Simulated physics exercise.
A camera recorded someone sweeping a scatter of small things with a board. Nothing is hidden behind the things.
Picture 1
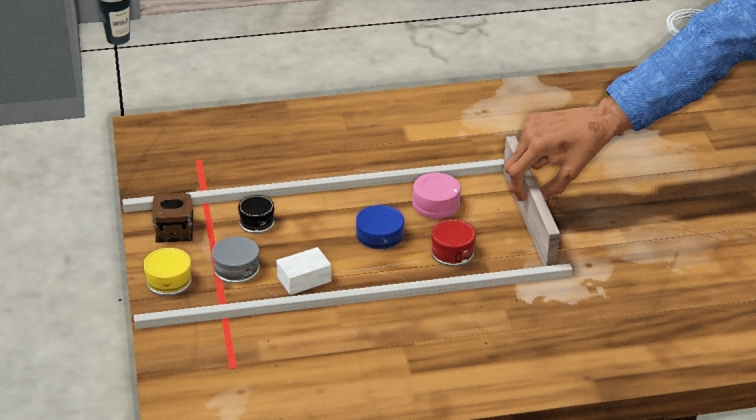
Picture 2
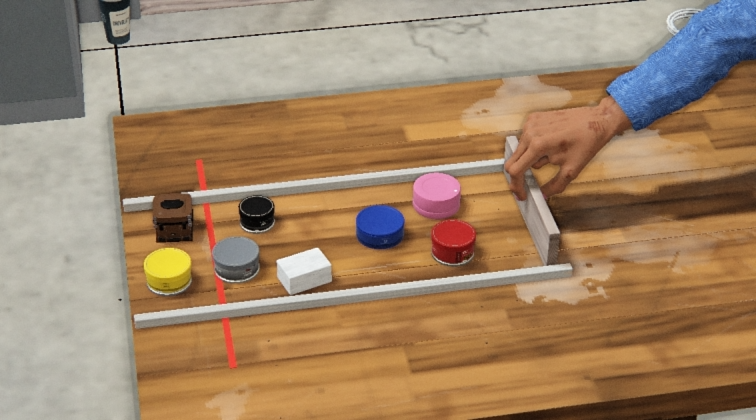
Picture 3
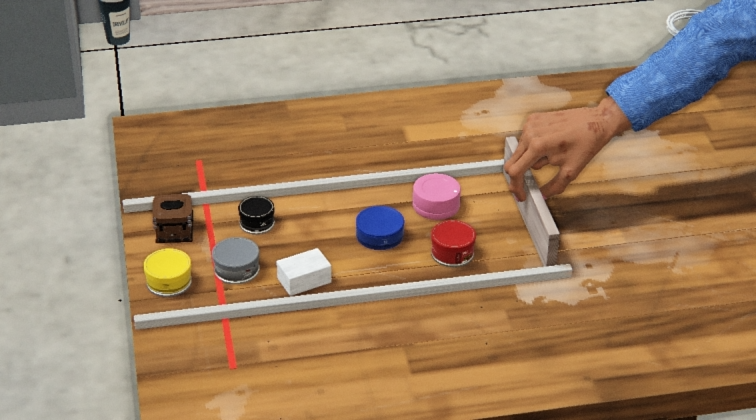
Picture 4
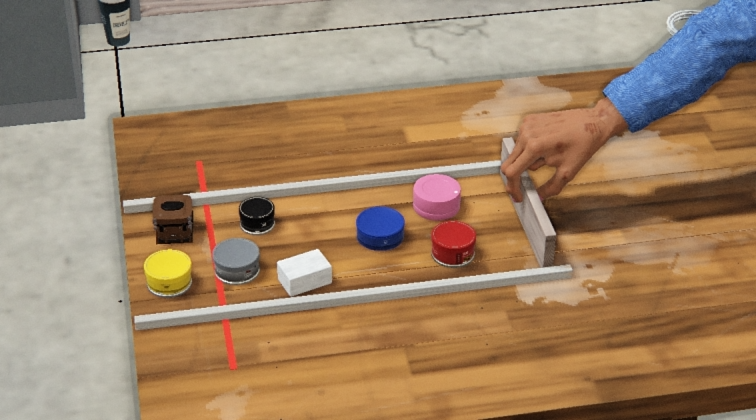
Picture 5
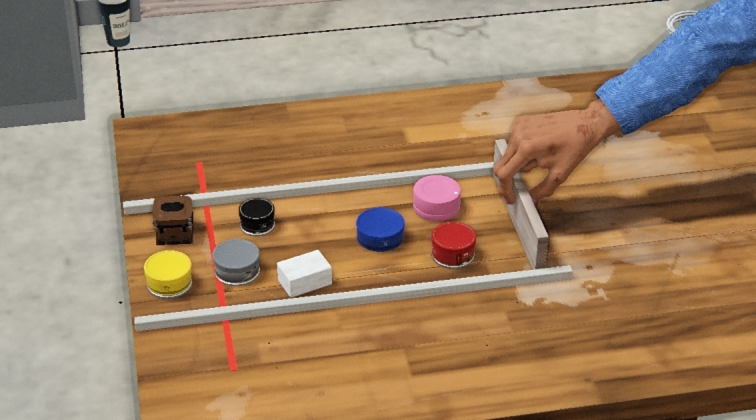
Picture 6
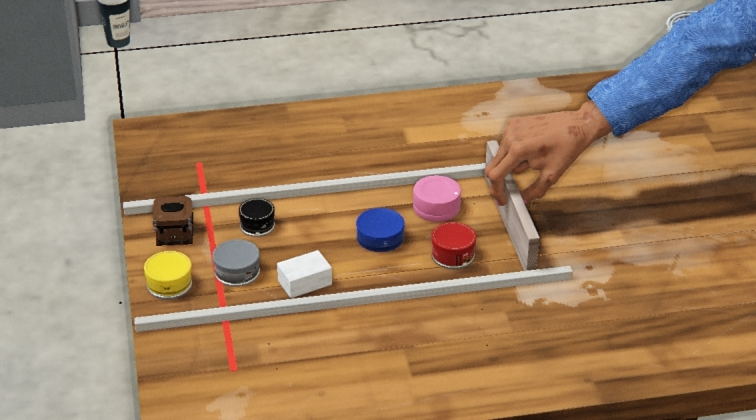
A hand slides an upright board slightly left toward small containers, which stay still between rails.
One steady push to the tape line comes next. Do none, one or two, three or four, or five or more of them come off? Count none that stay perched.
Turns out one or at most two get shoved off the end.
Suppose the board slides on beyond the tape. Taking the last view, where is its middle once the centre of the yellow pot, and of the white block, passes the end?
First it's close to (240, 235), next close to (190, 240).
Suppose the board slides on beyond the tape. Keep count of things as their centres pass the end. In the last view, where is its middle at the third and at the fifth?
At (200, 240) for the third, at (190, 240) for the fifth.
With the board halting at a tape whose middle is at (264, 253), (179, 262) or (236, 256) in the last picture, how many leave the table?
Tallies in the order given: 0, 5, 0.
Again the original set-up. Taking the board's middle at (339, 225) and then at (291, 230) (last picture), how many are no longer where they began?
Counting first: 4, next 6.
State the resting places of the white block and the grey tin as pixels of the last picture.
The white block comes to rest at (156, 300), and the grey tin comes to rest at (154, 273).
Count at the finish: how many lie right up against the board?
Count: 3.
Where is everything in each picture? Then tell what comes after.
In the first picture, yellow pot (168, 272); brown case (173, 217); grey tin (236, 260); board (530, 201); tape (214, 255).
In the second picture, brown case (173, 217); red tin (453, 243).
In the third picture, grey tin (236, 260); pink lid (437, 196).
In the fourth picture, yellow pot (169, 274); blue tub (380, 229).
In the fifth picture, brown case (173, 220); white block (305, 274).
In the sixth picture, yellow pot (169, 275); brown case (173, 220); grey tin (237, 263); board (511, 206); tape (215, 258).
Soon after, none off yet; yellow pot at rest near (169, 275); brown case at rest near (173, 220); grey tin at rest near (237, 263).
After that, none off yet; yellow pot moving near (163, 277); brown case displaced a little near (160, 222); grey tin displaced a little near (209, 267).
In the end, the number that fall off is one or two; gone, brown case and yellow pot.
